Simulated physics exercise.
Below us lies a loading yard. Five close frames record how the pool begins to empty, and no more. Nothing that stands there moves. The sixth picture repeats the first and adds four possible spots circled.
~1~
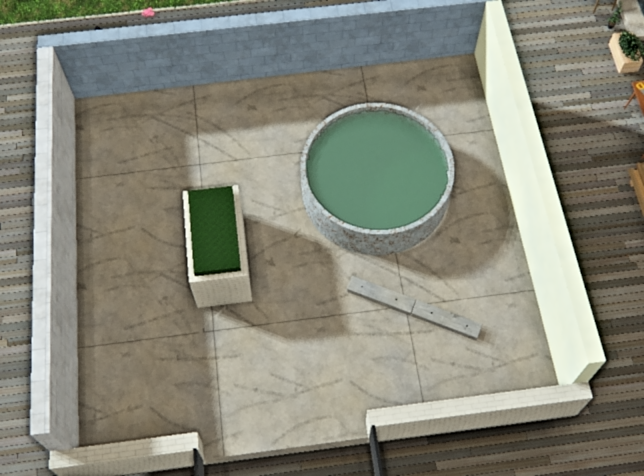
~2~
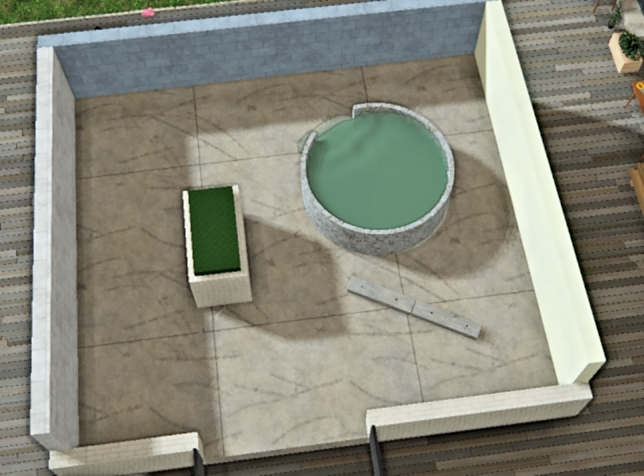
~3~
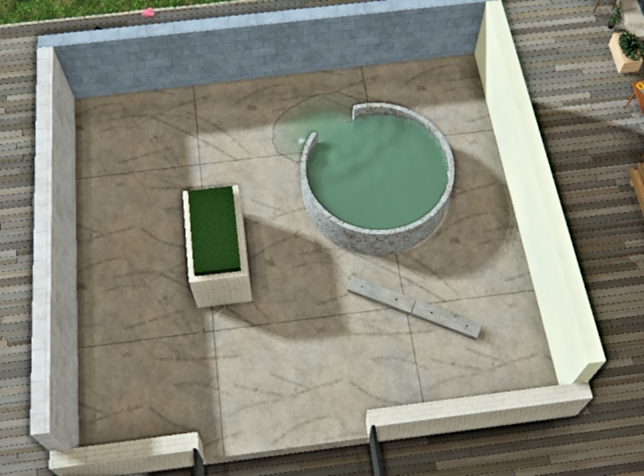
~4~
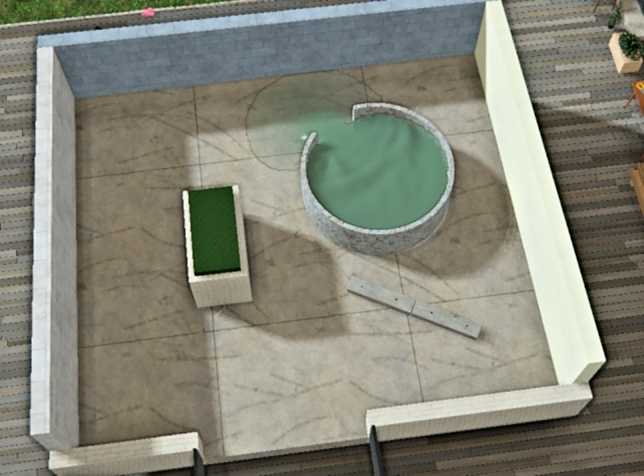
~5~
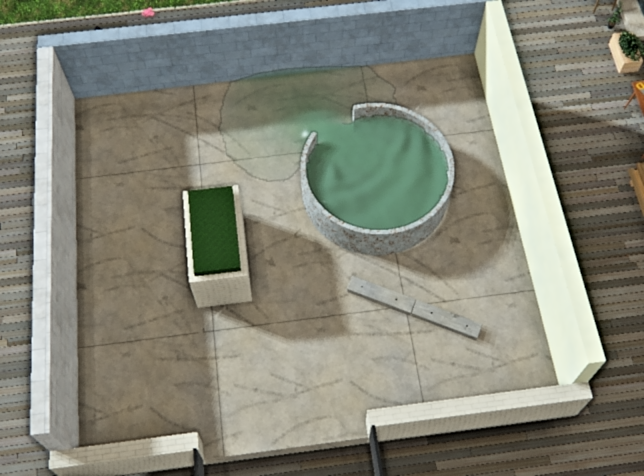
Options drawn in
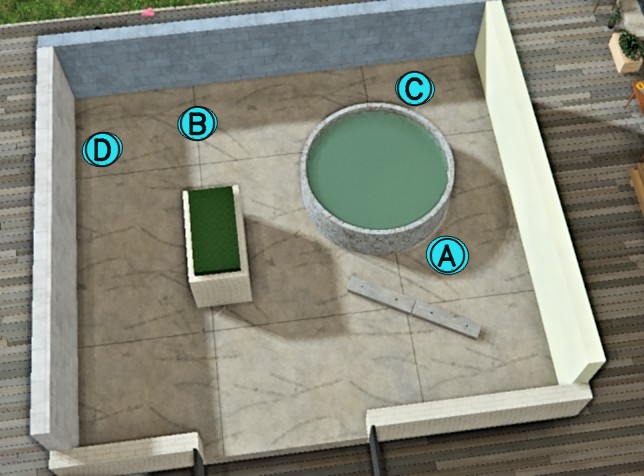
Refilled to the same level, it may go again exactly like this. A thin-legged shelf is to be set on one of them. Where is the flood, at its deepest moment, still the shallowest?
The best spot is A.
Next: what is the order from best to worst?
The order is A, C, B, D.
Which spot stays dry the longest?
A it is.
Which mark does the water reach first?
Spot B.
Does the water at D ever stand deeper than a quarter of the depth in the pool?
Yes, it does.
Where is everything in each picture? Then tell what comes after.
Pool full, its middle at (377, 169); open gate at (283, 424).
Water covers 1 % of the ground, its front hidden from here.
Water covers 3 % of the ground and shows as far out as (279, 125).
Water covers 8 % of the ground and shows as far out as (271, 89).
Water covers 11 % of the ground and shows as far out as (235, 81).
On the marked copy, A at (447, 255); B at (197, 123); C at (414, 88); D at (102, 149).
With A, the water peaks at about 4 % of the depth that stood in the pool.
With B, the water peaks at about 21 % of the depth that stood in the pool.
With C, the water peaks at about 7 % of the depth that stood in the pool.
With D, the water peaks at about 42 % of the depth that stood in the pool.
